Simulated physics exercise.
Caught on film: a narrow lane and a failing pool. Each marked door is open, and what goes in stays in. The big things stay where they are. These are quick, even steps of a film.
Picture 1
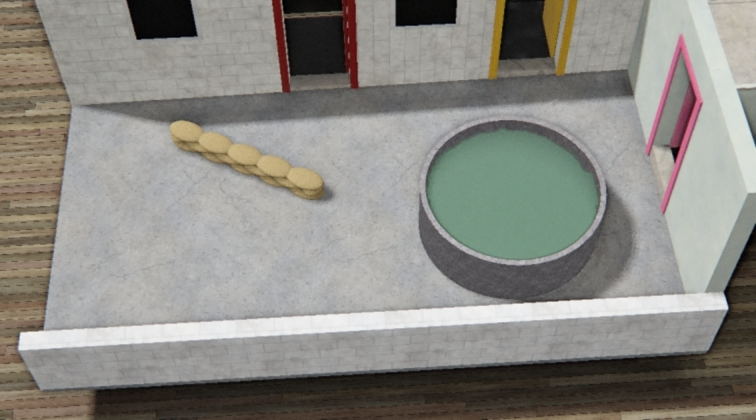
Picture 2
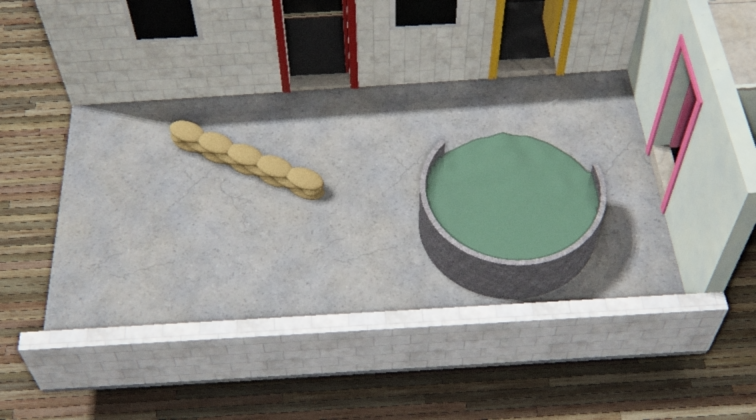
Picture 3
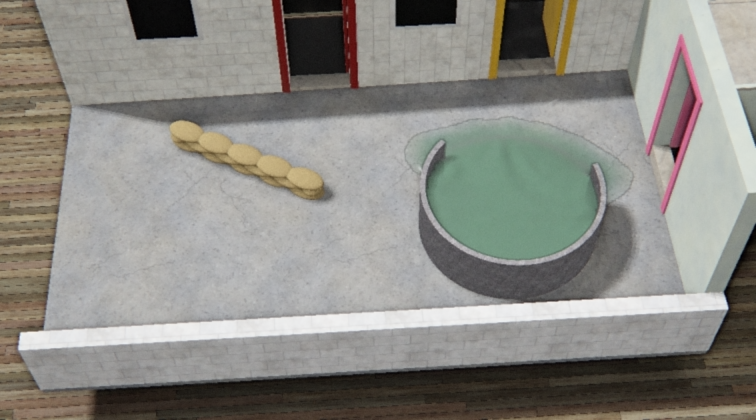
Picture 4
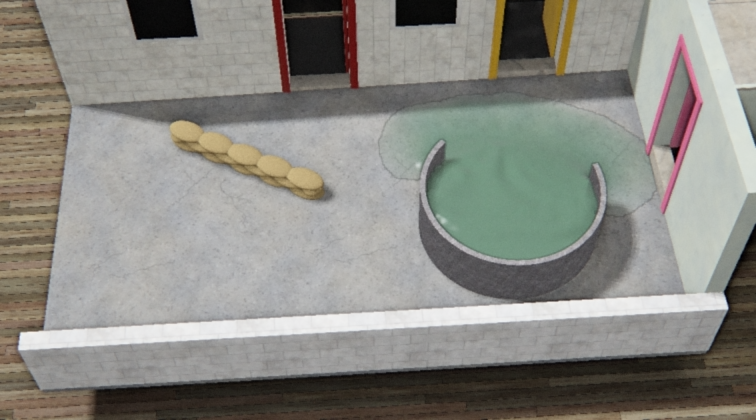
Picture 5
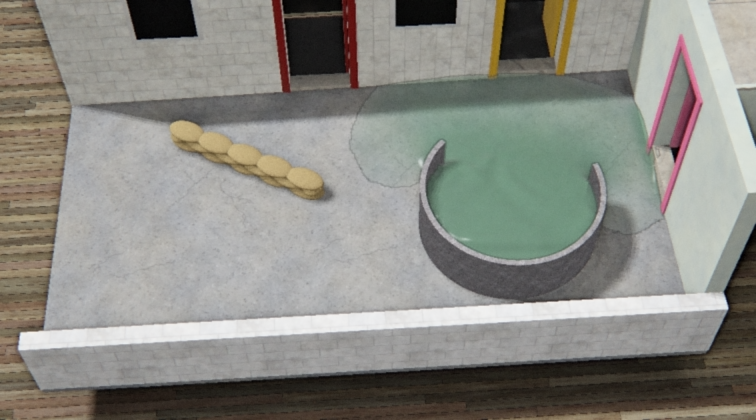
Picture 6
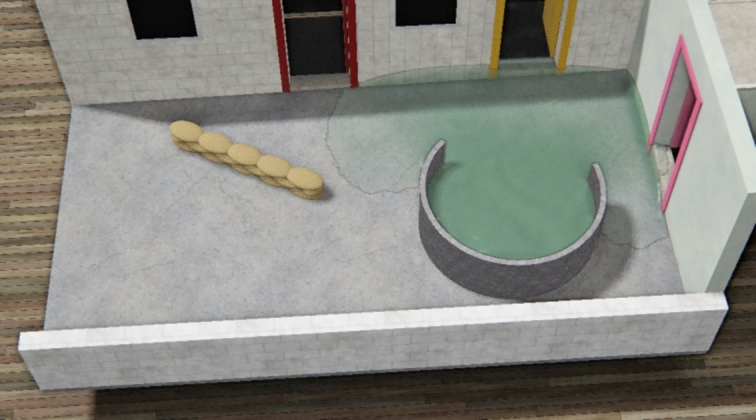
A round grey stone pool of green water stands at the right of a pale paved lane, seen from above by a still camera, with a low white wall in front. Five tan sacks lie in a slanting row at left, before dark windows and red, yellow and pink doorframes. The pool's far side opens, and green water pours out, spreading thinly across the paving to the back and right walls.
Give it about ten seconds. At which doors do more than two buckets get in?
The red door floods; the pink door holds within the limit; the yellow door floods.
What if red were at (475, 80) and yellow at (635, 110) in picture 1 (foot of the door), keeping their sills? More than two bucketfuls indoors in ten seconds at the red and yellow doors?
My reading: The red door goes over; the yellow door goes over.
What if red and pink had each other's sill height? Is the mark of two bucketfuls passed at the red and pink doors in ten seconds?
In short: Red keeps below it; pink passes that mark.
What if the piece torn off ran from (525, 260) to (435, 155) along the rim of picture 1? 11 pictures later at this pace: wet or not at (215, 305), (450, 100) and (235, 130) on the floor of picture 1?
In turn: Wet, not flooded, wet.
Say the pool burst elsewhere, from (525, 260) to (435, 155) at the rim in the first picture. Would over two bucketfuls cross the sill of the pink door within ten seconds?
One by one: Pink door takes less.
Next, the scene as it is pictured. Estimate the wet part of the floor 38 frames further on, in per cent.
Some 65 per cent.
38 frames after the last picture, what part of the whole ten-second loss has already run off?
Near 65 in a hundred.
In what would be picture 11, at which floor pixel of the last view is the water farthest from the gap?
Around (210, 97).
A moment on, water covers 30 % of the floor; the red door under two buckets in, the pink door under two buckets in, the yellow door far over two buckets in.
Next, water covers 40 % of the floor; the red door under two buckets in, the pink door under two buckets in, the yellow door far over two buckets in.
Then, water covers 50 % of the floor; the red door over two buckets in, the pink door under two buckets in, the yellow door far over two buckets in.
Later, water covers 65 % of the floor; the red door over two buckets in, the pink door under two buckets in, the yellow door far over two buckets in.
In the end, water covers 85 % of the floor; the red door over two buckets in, the pink door under two buckets in, the yellow door far over two buckets in.
